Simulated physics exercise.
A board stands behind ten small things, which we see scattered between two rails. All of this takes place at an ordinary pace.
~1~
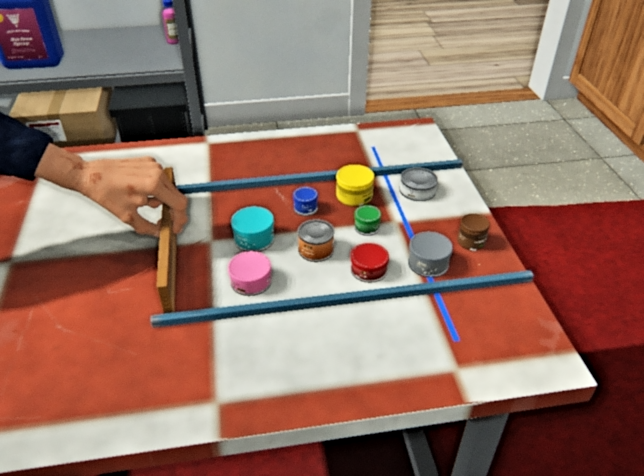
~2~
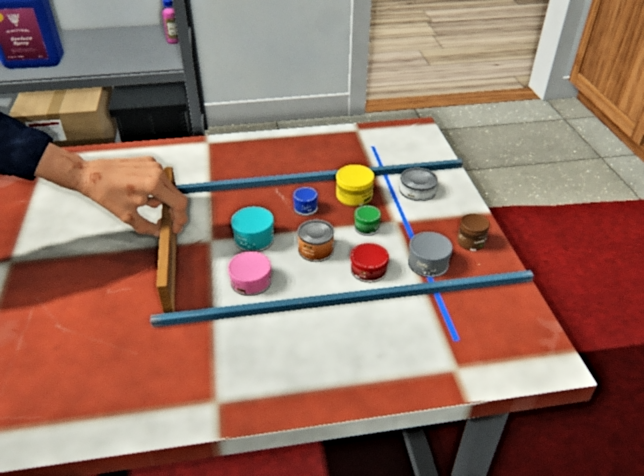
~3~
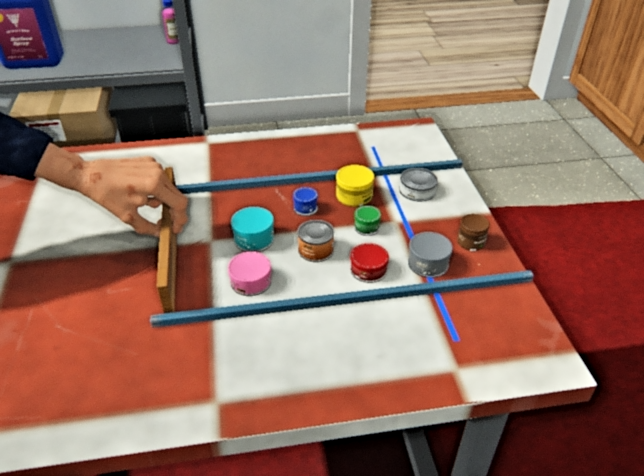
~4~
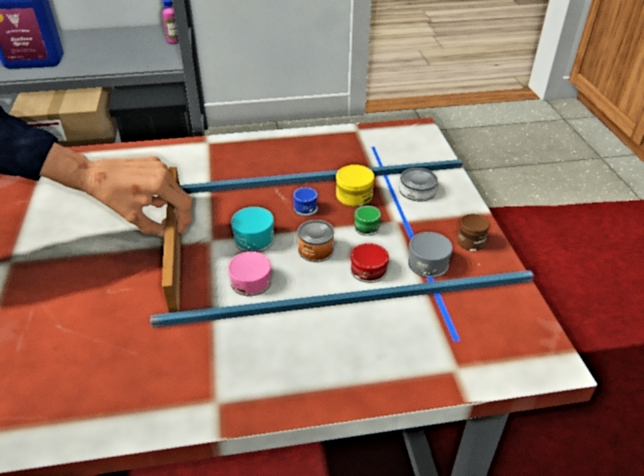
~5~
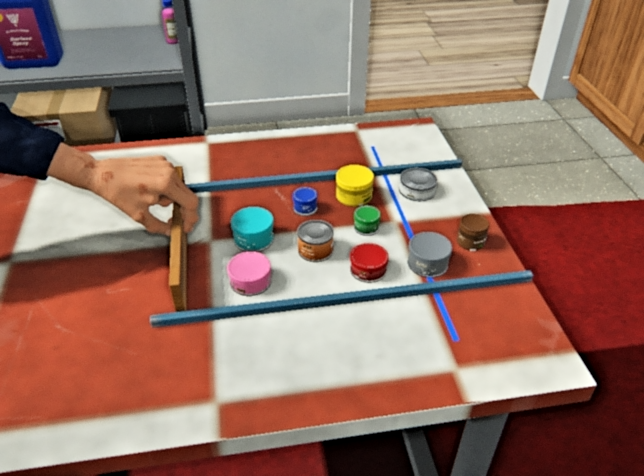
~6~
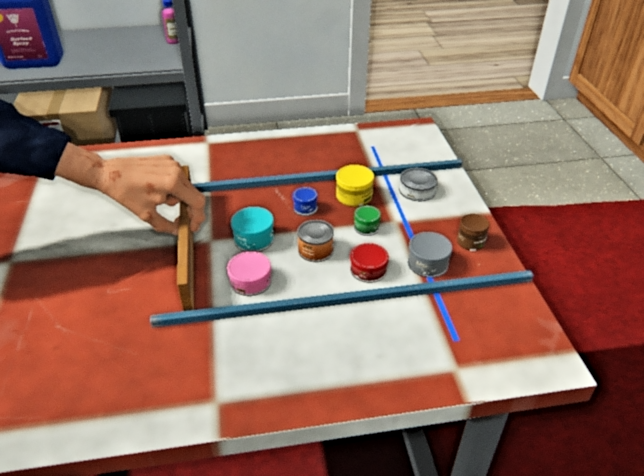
On a table with big red and white squares, a hand held a wooden board upright behind some scattered colourful tubs between two blue rails, then slid it slightly right while the tubs stayed still.
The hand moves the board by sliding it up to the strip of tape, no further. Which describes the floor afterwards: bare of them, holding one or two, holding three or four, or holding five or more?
No drops.
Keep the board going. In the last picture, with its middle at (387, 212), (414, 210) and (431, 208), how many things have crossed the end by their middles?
Place by place: 0, 1 and 1.
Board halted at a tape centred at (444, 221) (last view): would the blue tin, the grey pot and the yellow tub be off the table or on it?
In order, the blue tin keeps its spot, then the grey pot goes off the edge, then the yellow tub keeps its spot.
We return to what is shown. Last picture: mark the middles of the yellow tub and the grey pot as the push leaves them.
Yellow tub at about (407, 174), grey pot at about (518, 248).
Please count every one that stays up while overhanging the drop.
That'd be 1.
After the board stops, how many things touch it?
That comes to 5.
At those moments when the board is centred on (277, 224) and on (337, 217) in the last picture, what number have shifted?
First 3 and then 8.
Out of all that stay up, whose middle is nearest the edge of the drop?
The one you want is the grey pot.
Soon after, none off yet; brown tub at rest near (473, 232); white tin at rest near (418, 185); grey pot at rest near (429, 255).
Then, none off yet; brown tub moved a little near (482, 227); white tin moving near (424, 184); grey pot moved about its own width near (485, 251).
At rest, the number that fall off is zero.
